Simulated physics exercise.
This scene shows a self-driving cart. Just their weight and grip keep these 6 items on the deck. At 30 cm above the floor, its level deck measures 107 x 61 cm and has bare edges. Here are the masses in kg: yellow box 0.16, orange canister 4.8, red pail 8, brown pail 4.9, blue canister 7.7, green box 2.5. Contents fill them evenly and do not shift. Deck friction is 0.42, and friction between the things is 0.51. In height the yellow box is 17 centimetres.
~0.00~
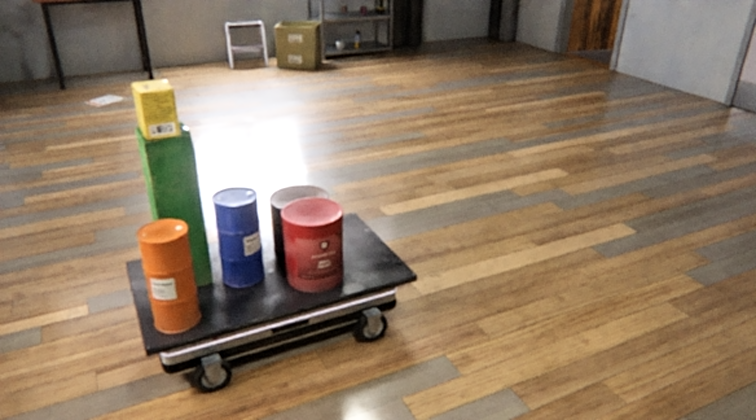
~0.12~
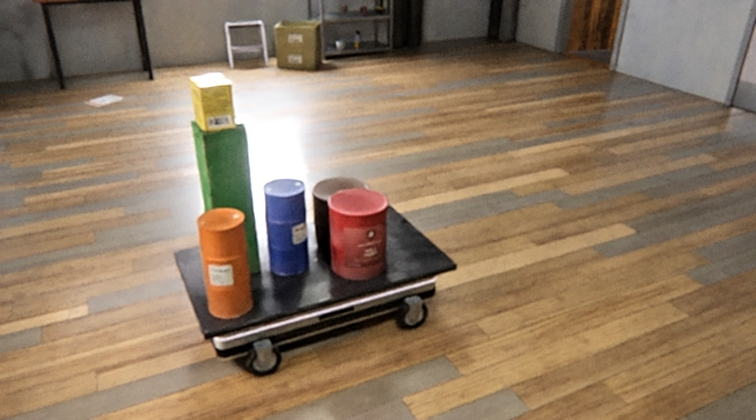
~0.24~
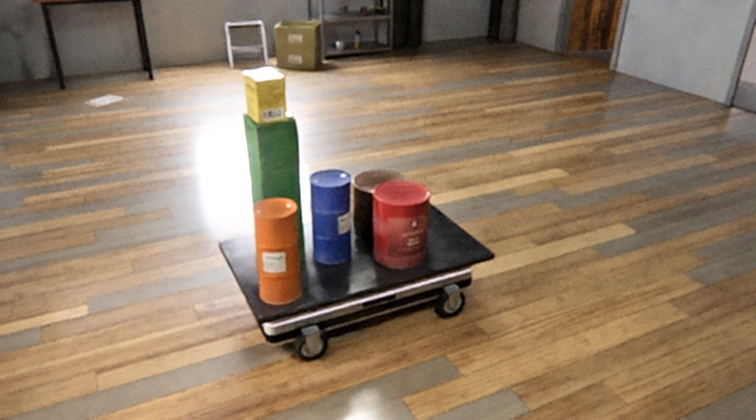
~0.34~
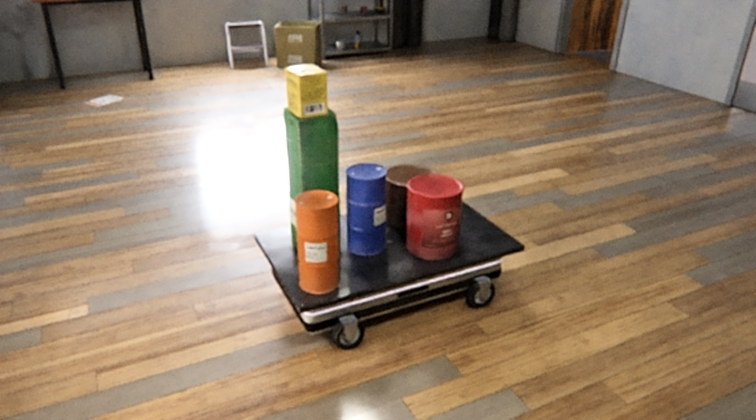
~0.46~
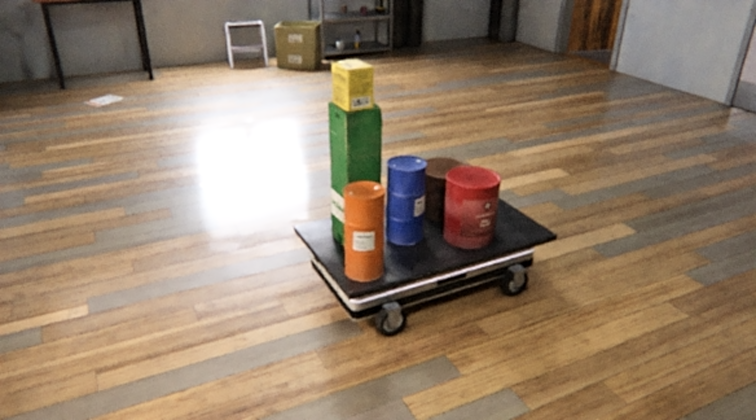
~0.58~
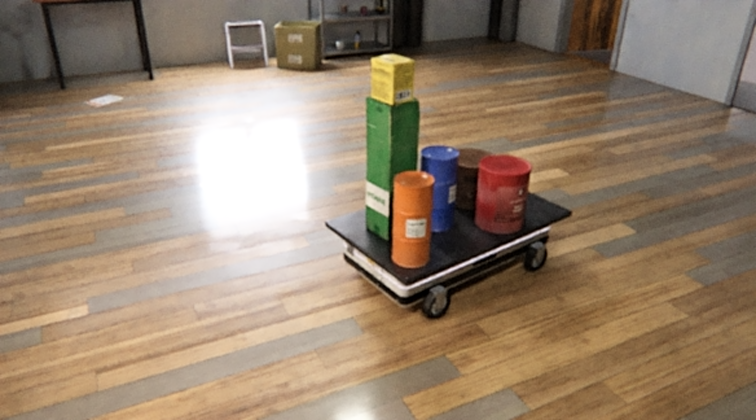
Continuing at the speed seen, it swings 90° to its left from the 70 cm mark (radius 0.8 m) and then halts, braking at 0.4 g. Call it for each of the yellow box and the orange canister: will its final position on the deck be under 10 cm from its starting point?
Result: Yellow box will not; orange canister will not.
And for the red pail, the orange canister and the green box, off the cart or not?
Final state - the red pail ends out of bounds; the orange canister ends out of bounds; the green box ends out of bounds.
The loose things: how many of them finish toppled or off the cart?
The tally is 5.
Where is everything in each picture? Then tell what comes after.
Cart has run 0 cm; yellow box (156, 109); orange canister (170, 277), in the first picture.
Cart has run 20 cm; blue canister (287, 226); green box (228, 199), in the second picture.
Cart has run 41 cm; red pail (401, 224), in the third picture.
Cart has run 58 cm; blue canister (366, 209); green box (313, 183), in the fourth picture.
Cart has run 78 cm; red pail (471, 207), in the fifth picture.
Cart has run 99 cm, turned 10°; yellow box (393, 79); orange canister (412, 220), in the sixth picture.
After 0.88 s, cart has run 150 cm, turned 46°; red pail now off the cart; yellow box leaning 7° near (466, 60); orange canister slid 3 cm near (494, 176).
After 1.18 s, cart has run 201 cm, turned 83°; yellow box, orange canister and brown pail now off the cart; green box leaning 34°; blue canister slid 11 cm.
After 1.48 s, cart has run 247 cm, turned 90°; green box now off the cart; blue canister slid 12 cm.
After 1.98 s, cart has run 262 cm, turned 90°, stopped; blue canister slid 12 cm.
At rest (2.5 s), off the cart, yellow box, orange canister, red pail, brown pail and green box; not toppled but over 10 cm from the start, blue canister. In the last view, yellow box near (568, 123).
